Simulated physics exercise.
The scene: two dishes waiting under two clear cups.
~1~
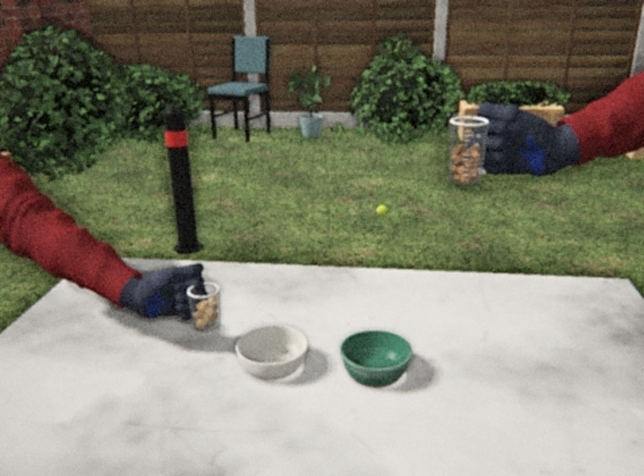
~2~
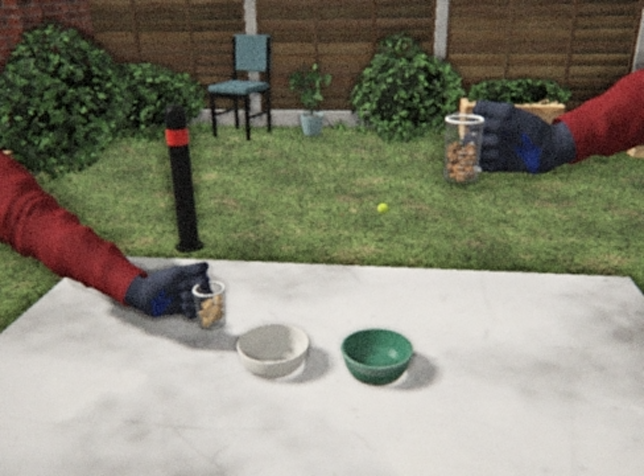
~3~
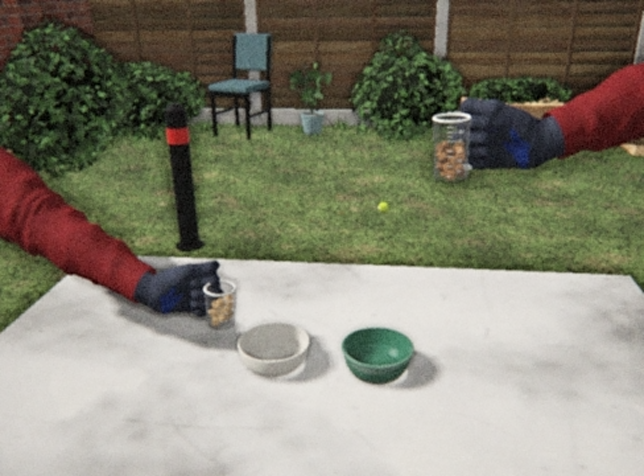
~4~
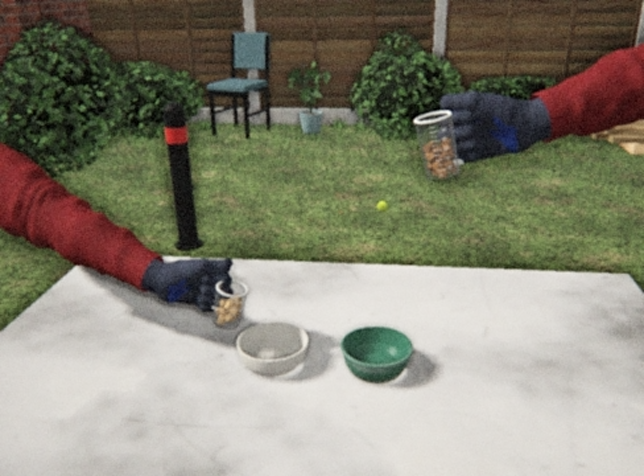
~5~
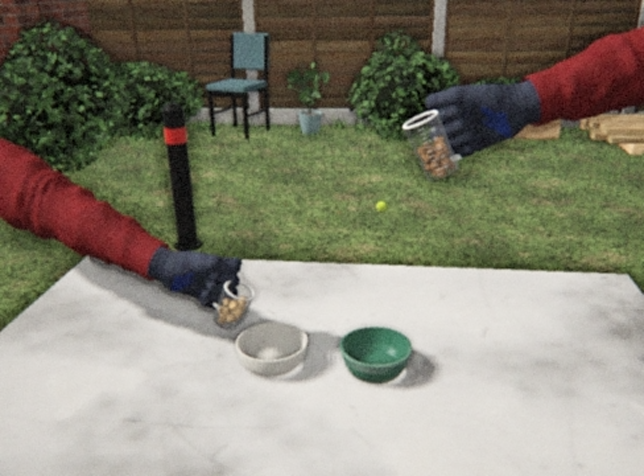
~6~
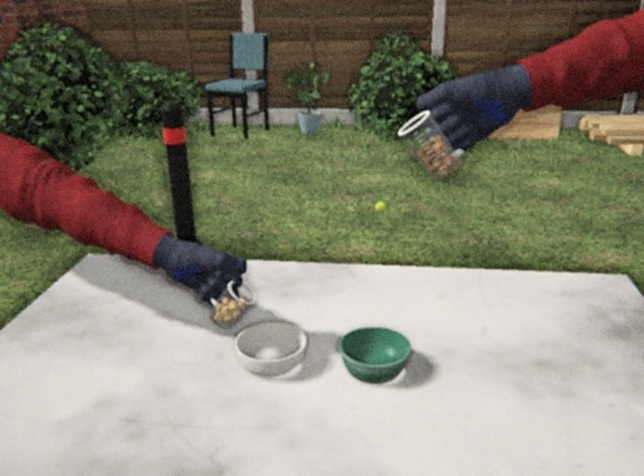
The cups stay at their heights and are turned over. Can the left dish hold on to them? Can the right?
In the end the left one keeps them all, and the right one loses some pieces.
Then, 0.31 s past the last view, left, all still in the cup; right, all still in the cup.
Then, 0.70 s past the last view, left, all still in the cup; right, all still in the cup.
Then, 1.11 s past the last view, left, all still in the cup; right, nearly all still in the cup, a small part in the air.
Finally, left, all in the dish, none outside the dish; right, most in the dish, about a quarter outside the dish.
